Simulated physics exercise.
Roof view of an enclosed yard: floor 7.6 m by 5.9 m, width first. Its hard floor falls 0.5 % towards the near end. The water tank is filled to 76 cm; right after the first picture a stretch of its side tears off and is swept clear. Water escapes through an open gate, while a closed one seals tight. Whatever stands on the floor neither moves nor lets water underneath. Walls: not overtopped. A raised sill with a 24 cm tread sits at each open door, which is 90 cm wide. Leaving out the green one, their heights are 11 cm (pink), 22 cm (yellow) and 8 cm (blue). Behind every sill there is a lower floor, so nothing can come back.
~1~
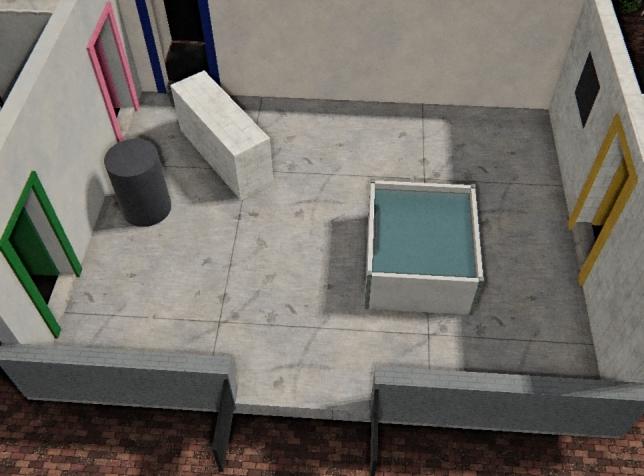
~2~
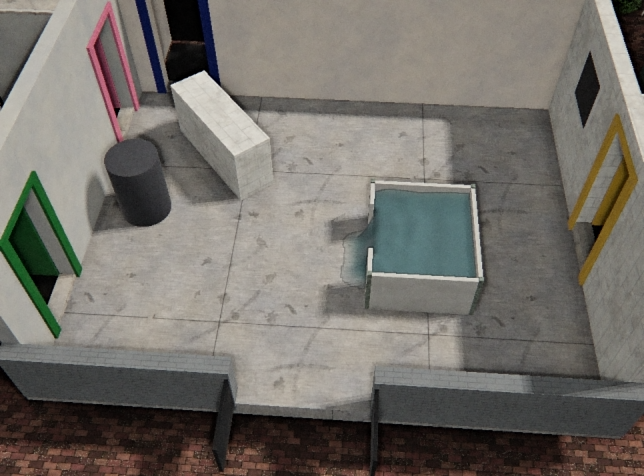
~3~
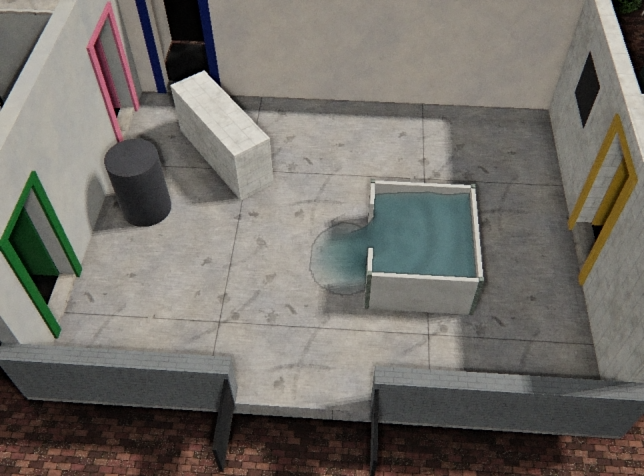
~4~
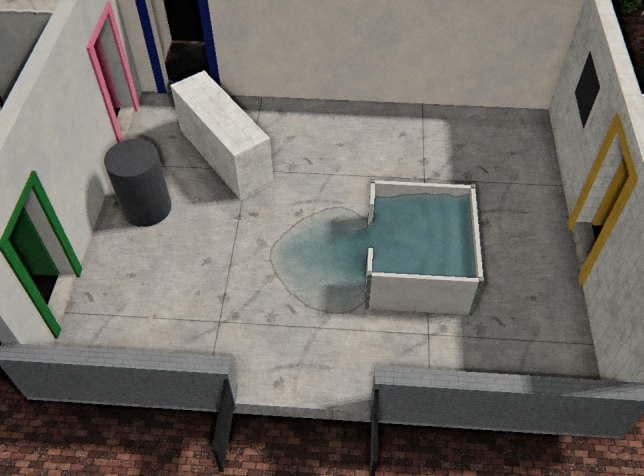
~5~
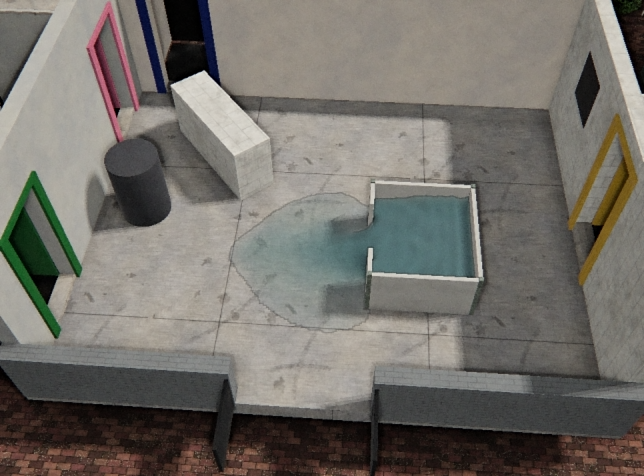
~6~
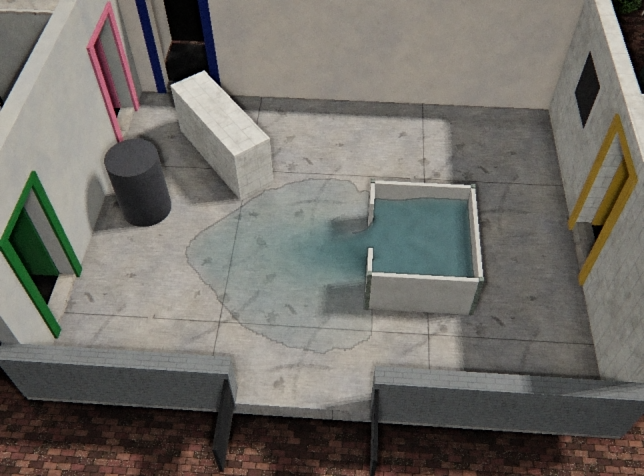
A walled yard with a pale concrete floor is seen from high above, brick paving along its near edge. A white-walled tank of blue-green water stands right of centre, with a pale block and dark grey cylinder to the left, green and pink doorways on the left, blue behind and yellow on the right. The tank's left side opens and water spreads leftward in a widening, thinning sheet, while the view stays still.
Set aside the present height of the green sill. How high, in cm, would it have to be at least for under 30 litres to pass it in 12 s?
At least about 13.5 cm.
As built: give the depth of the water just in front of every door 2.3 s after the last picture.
Pink door 7 cm, yellow door 0 cm, blue door 4 cm, green door 19 cm.
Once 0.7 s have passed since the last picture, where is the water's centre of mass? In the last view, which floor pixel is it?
Approximately (344, 261).
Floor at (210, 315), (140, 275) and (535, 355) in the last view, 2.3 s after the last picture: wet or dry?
One by one: Drenched, drenched, clear.
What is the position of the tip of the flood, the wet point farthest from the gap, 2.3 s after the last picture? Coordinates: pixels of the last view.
Around pixel (142, 95).
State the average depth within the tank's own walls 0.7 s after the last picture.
The mean depth is about 43 cm.
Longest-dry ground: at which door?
It is the yellow one.
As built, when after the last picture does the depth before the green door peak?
I'd say near 2.0 seconds.
Then, 0.7 s after the last picture water covers 30 % of the floor, deepest (36 cm) near (365, 254); 5 cm at the green door, 0 litres in over its 9 cm sill.
Then, 2.3 s after the last picture water covers 45 % of the floor, deepest (26 cm) near (52, 350); 19 cm at the green door, 43 litres in over its 9 cm sill.
Then, 11.3 s after the last picture water covers 90 % of the floor, deepest (9 cm) near (44, 374); 5 cm at the green door, 90 litres in over its 9 cm sill.
At the green door as built, the water peaked near 19 cm, 2.1 s after the last picture.
Run again over the same 12 s with other heights there, 48 litres in over 12 cm, 14 litres over 16 cm. The limit of 30 litres is kept from about 13.5 cm up.
